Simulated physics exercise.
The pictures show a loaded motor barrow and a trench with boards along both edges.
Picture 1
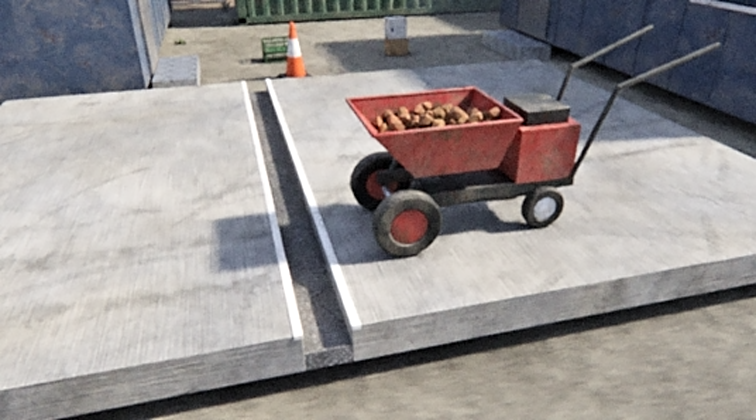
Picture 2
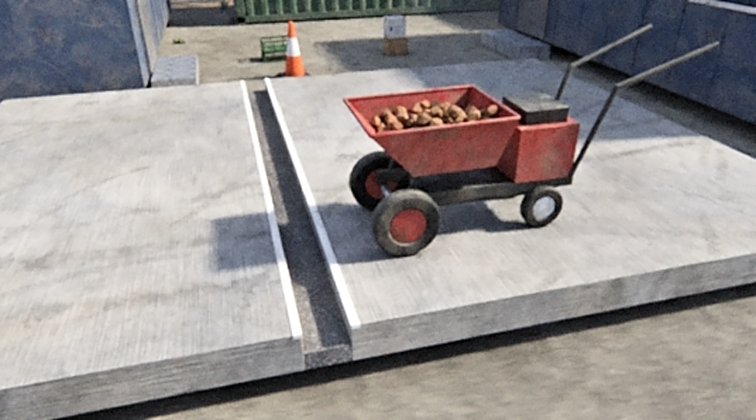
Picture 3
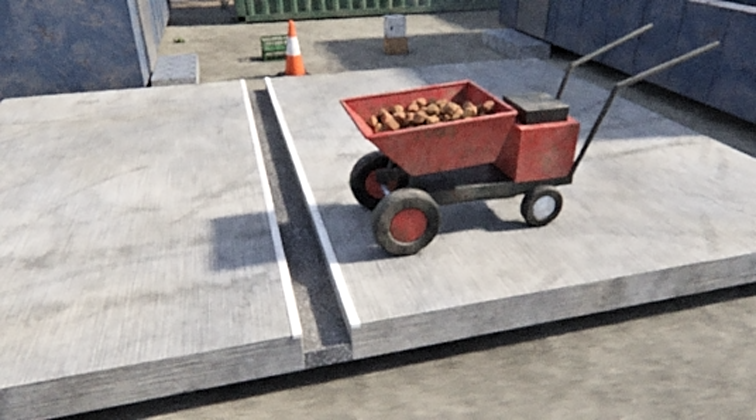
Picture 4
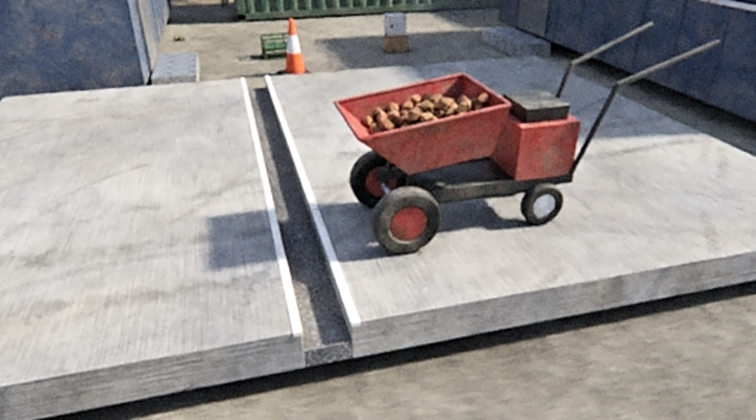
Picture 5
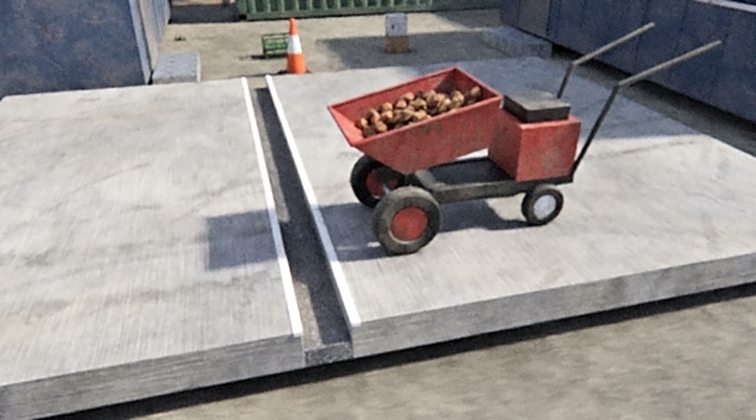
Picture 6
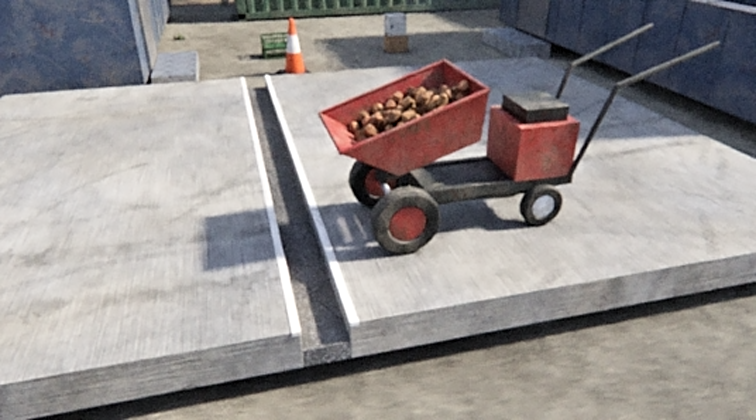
Red skip of a motor barrow loaded with brown clods slowly tilting forward to the left beside a narrow board-edged trench.
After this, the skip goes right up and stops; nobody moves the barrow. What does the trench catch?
The trench ends with under half of it.
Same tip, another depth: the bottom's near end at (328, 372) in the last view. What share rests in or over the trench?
Near 30 %.
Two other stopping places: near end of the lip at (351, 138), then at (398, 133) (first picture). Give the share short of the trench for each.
In turn 0 and 0 in a hundred.
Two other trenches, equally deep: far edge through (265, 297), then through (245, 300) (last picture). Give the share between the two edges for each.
About 60 and 80 per cent.
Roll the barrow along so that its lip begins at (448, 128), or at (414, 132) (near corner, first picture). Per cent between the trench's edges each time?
In turn 50 and 70 in a hundred.
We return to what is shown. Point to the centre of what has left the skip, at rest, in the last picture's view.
Close to (253, 238).
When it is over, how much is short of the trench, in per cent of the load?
It comes to 0 per cent or so.
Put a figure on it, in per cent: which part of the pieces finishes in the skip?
It comes to 0 per cent or so.
Just after the last frame, skip tipped steeply; every one in the skip.
A moment on, skip tipped steeply; the larger part in the skip; just a few in or heaped over the trench; about a tenth beyond it; about a tenth falling.
Further on, skip tipped right over; about a tenth in the skip; roughly a quarter in or heaped over the trench; roughly two thirds beyond it.
When it is over, skip tipped right over; roughly a quarter in or heaped over the trench; roughly two thirds beyond it.
